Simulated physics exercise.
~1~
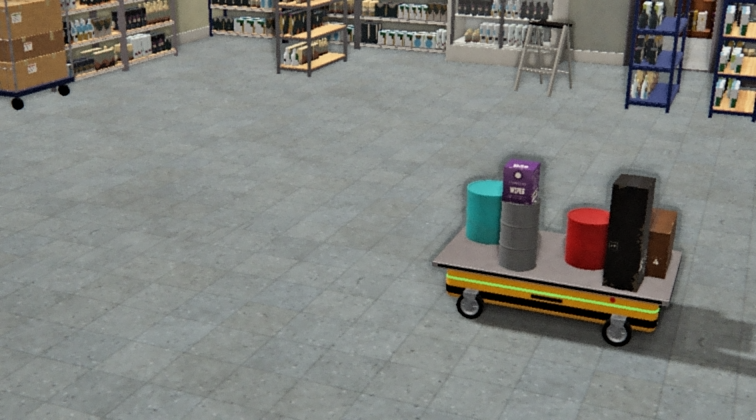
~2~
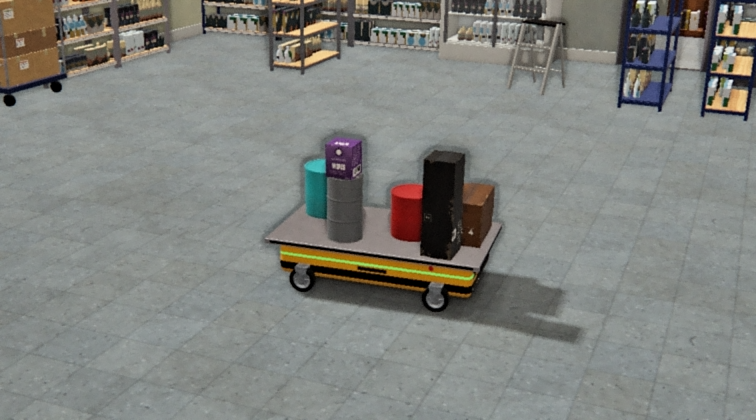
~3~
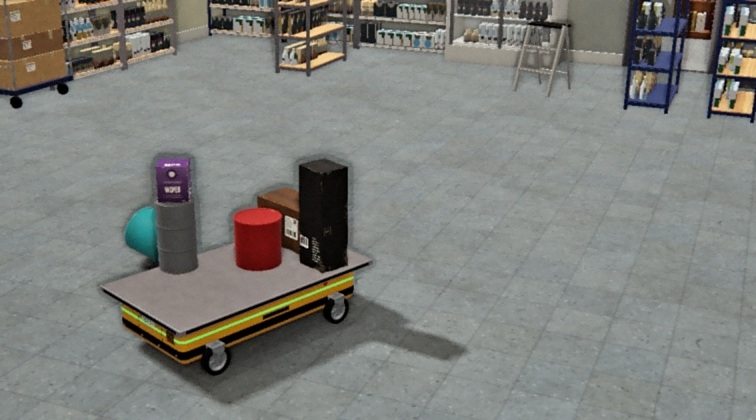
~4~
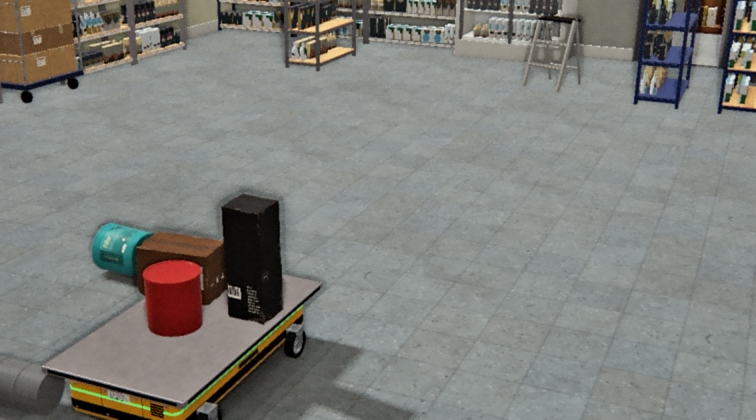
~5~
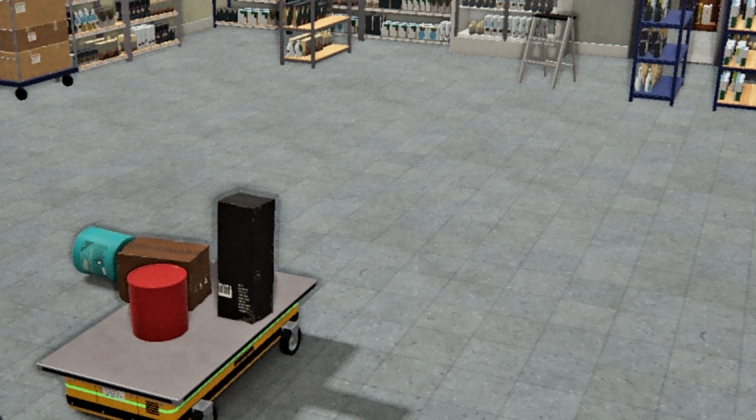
To begin with, a flat cart with bare edges rolls left across a tiled storeroom floor, carrying a purple box stacked on a grey canister, turquoise and red pails, a tall black box and a brown box. It then swings around toward the viewer, and the turquoise pail tips off the far side of the deck. As the turn continues, the purple box and grey canister leave the deck too, the canister ending up on its side at lower left. The cart comes to rest with the black box, red pail and shifted brown box still aboard, while the turquoise pail lies behind it.
